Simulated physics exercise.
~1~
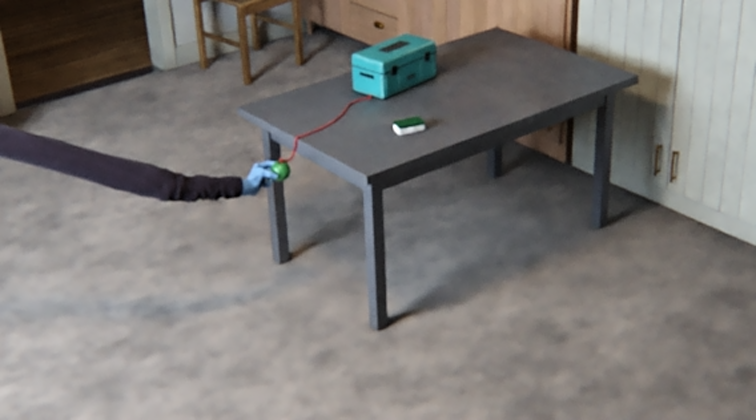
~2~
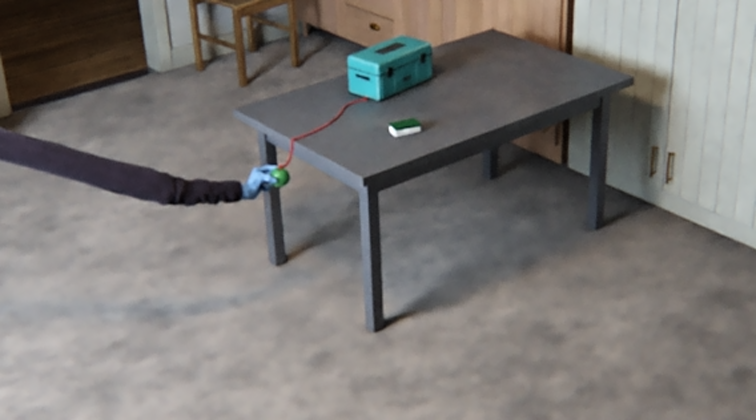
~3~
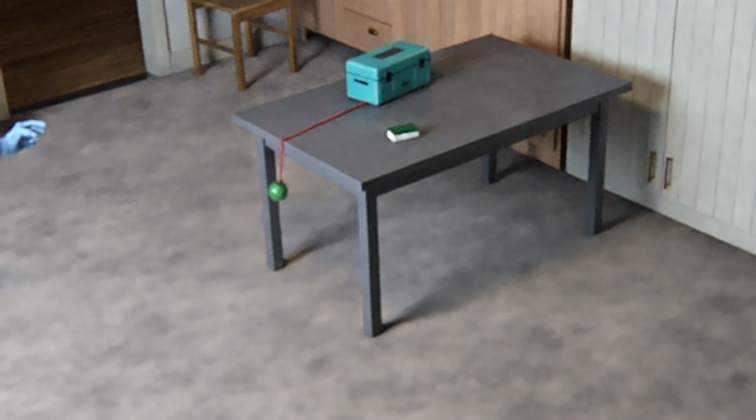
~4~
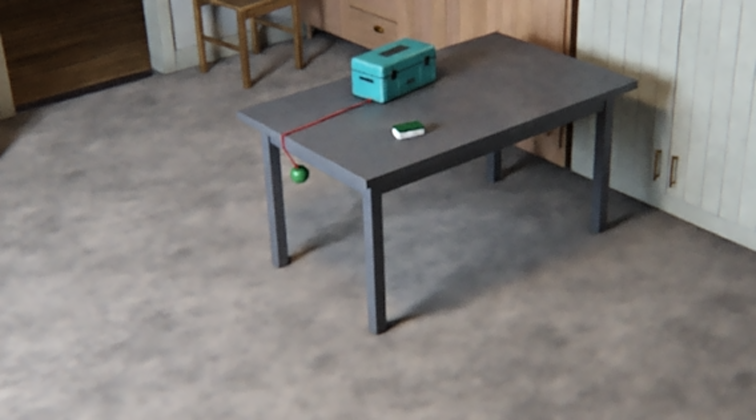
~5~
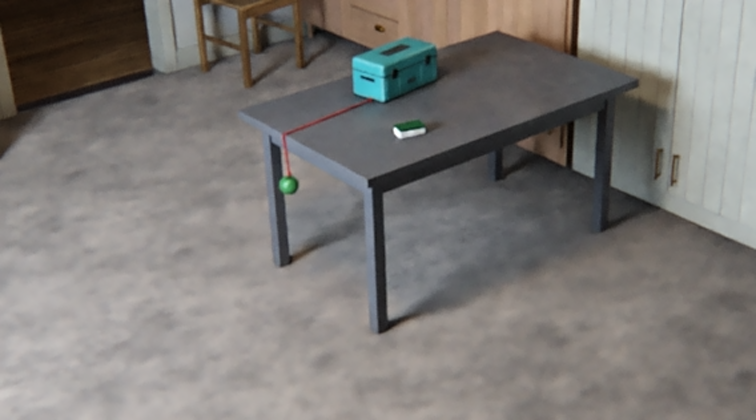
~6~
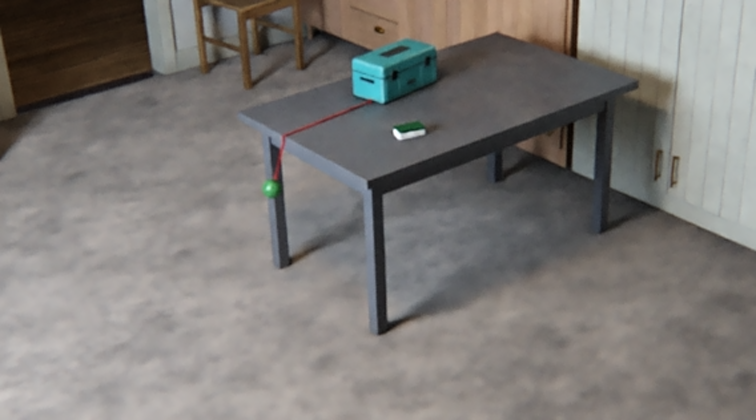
Gloved hand releasing a green apple tied to a red shoelace, leaving it swinging beside a table holding a turquoise toolbox and sponge.
